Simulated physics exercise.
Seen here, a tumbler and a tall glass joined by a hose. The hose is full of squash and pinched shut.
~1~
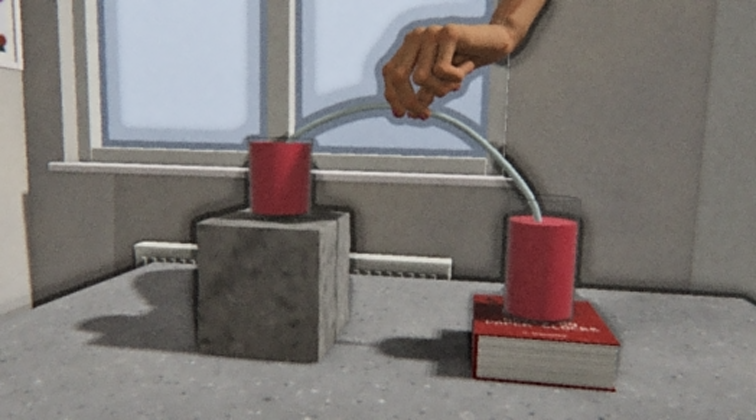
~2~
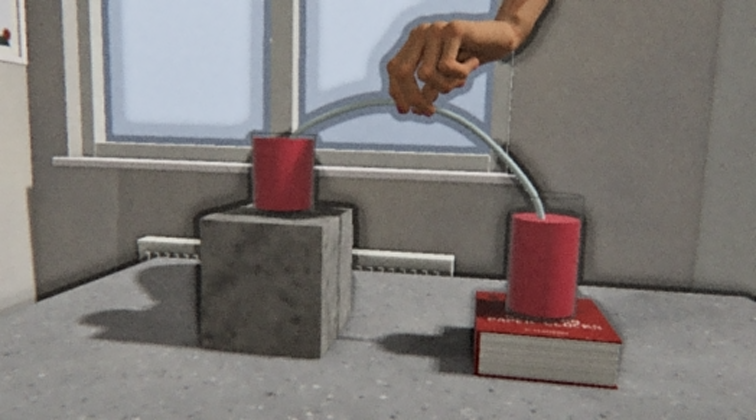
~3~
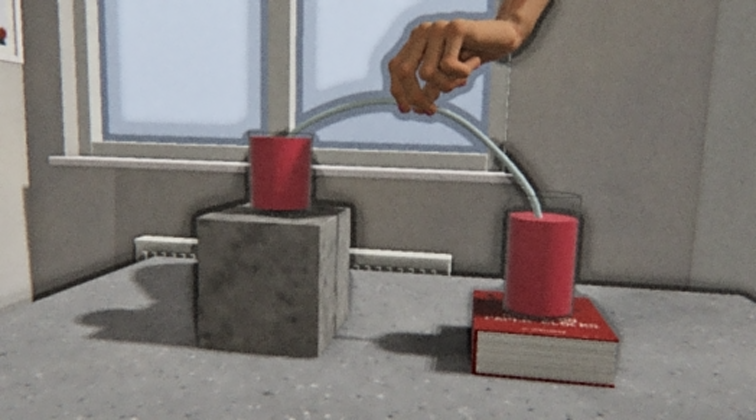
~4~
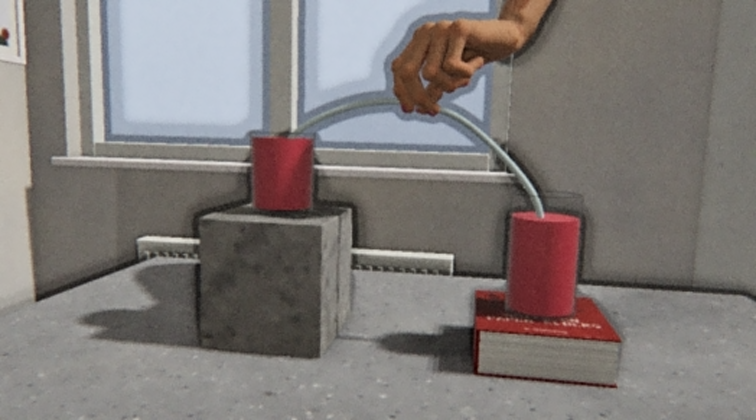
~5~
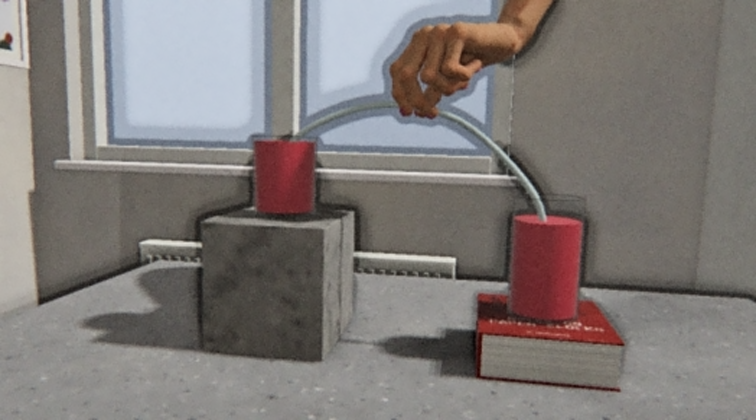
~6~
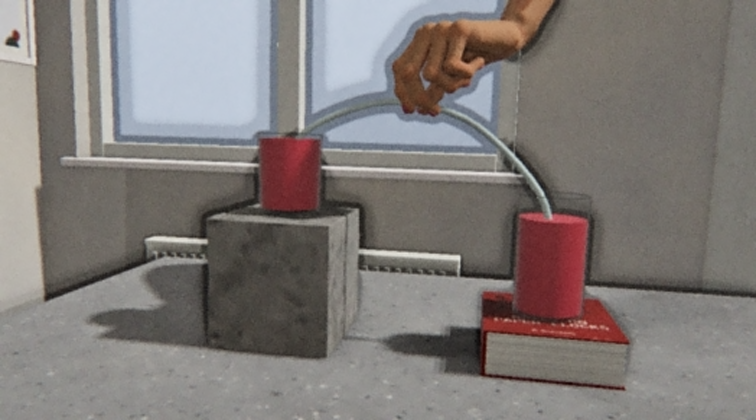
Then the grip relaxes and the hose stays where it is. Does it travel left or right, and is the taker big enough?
The squash goes rightwards; the receiving one overflows.
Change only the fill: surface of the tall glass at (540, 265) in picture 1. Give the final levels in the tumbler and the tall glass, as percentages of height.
Roughly 15 per cent, then 90 per cent.
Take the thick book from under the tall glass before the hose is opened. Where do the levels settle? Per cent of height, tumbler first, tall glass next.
About 15 and 100 per cent.
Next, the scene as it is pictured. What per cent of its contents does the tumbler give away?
Near 65 in a hundred.
A moment on, the tumbler is about three quarters full; the tall glass is nearly full.
Further on, the tumbler is about half full; the tall glass is full to the brim; a puddle lies under the lower one.
When it is over, the tumbler is about a third full; the tall glass is full to the brim; a puddle lies under the lower one; the two surfaces are level.
